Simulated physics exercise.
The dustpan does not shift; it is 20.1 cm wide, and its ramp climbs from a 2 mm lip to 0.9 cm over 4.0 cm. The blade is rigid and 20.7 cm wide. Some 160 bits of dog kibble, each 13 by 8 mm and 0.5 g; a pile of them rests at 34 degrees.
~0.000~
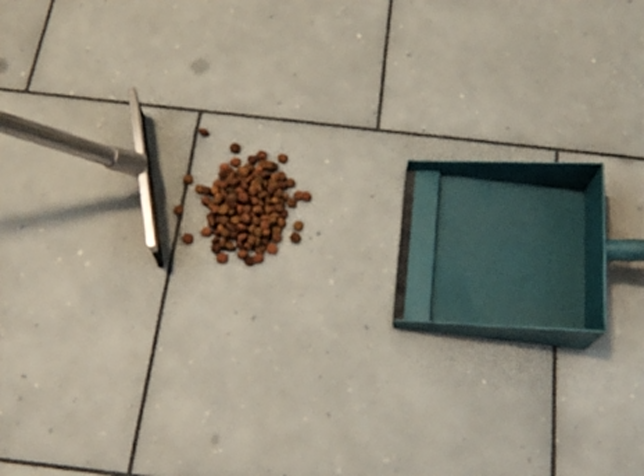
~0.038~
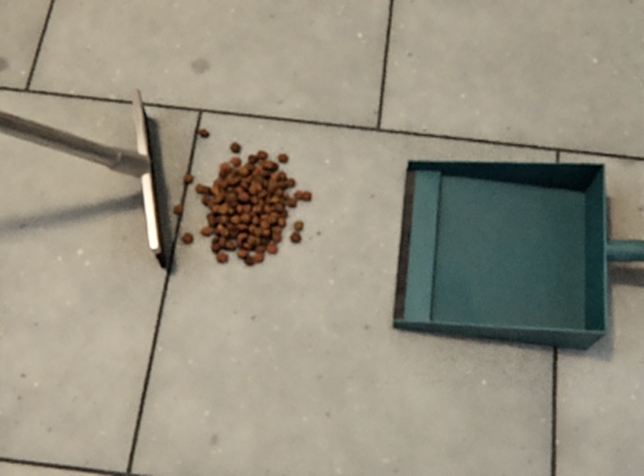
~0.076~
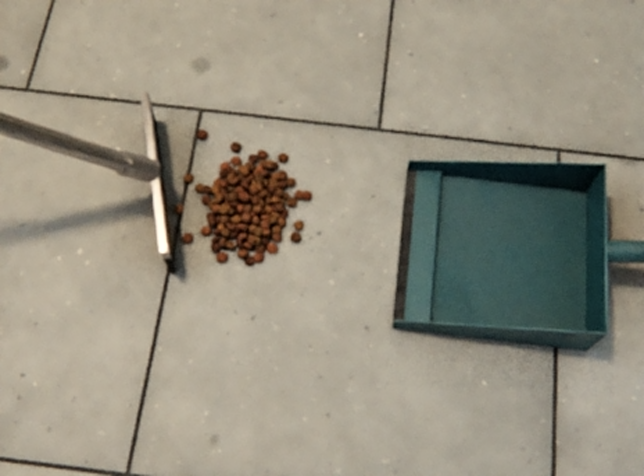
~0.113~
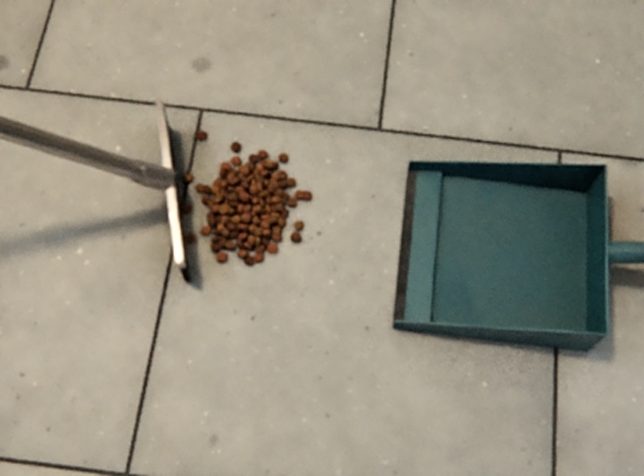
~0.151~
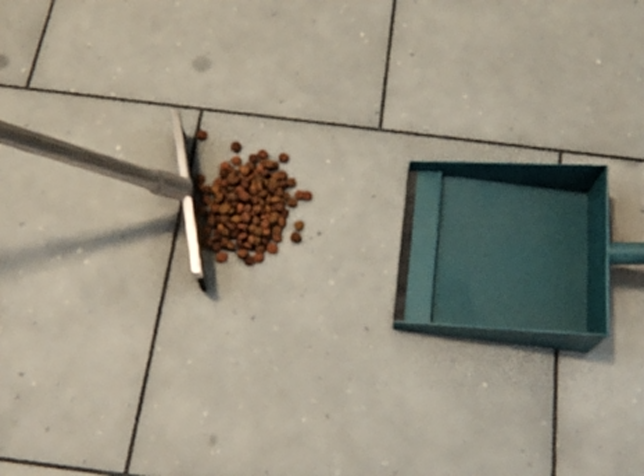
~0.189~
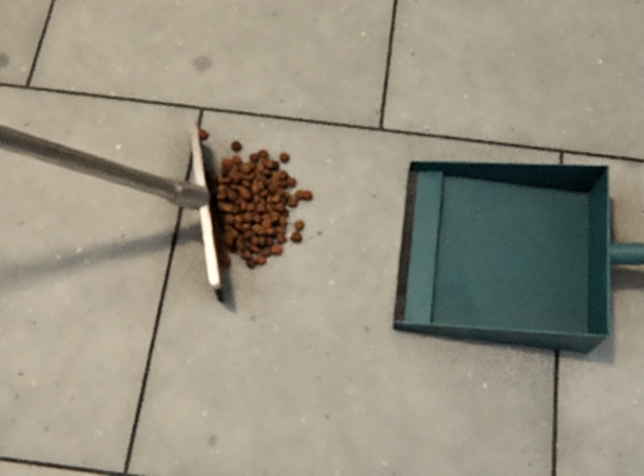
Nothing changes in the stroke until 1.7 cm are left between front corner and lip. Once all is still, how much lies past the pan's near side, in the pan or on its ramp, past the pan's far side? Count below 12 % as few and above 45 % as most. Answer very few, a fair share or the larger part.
Past the pan's near side: Very few; in the pan or on its ramp: Very few; past the pan's far side: Very few.
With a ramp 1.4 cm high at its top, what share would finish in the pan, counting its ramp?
Then about 0 per cent.
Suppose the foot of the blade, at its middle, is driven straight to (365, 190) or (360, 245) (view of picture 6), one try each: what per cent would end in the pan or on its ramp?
Some 20 and 10 per cent.
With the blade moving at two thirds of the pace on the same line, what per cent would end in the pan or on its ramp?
It would be near 0 per cent.
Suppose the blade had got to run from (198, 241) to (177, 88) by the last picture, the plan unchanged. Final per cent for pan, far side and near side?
Pan 20, far 35, near 0.
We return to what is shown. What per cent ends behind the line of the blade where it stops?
Roughly 30 per cent.
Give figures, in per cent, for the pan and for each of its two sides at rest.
Near side 0, pan 0, far side 5.
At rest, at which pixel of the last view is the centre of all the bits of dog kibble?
Near (360, 219).
Then, at 0.36 s, middle of the blade 13 cm from the lip; 0 % over the lip, far side 5 %, near side 0 %.
After 0.47 s, middle of the blade 7 cm from the lip; 0 % over the lip, far side 5 %, near side 0 %.
After 0.71 s, middle of the blade 5 cm from the lip; 0 % over the lip, far side 5 %, near side 0 %.
At rest (1.0 s), near side 0 %, pan 0 %, far side 5 %, in front of the lip or behind the blade 95 %.
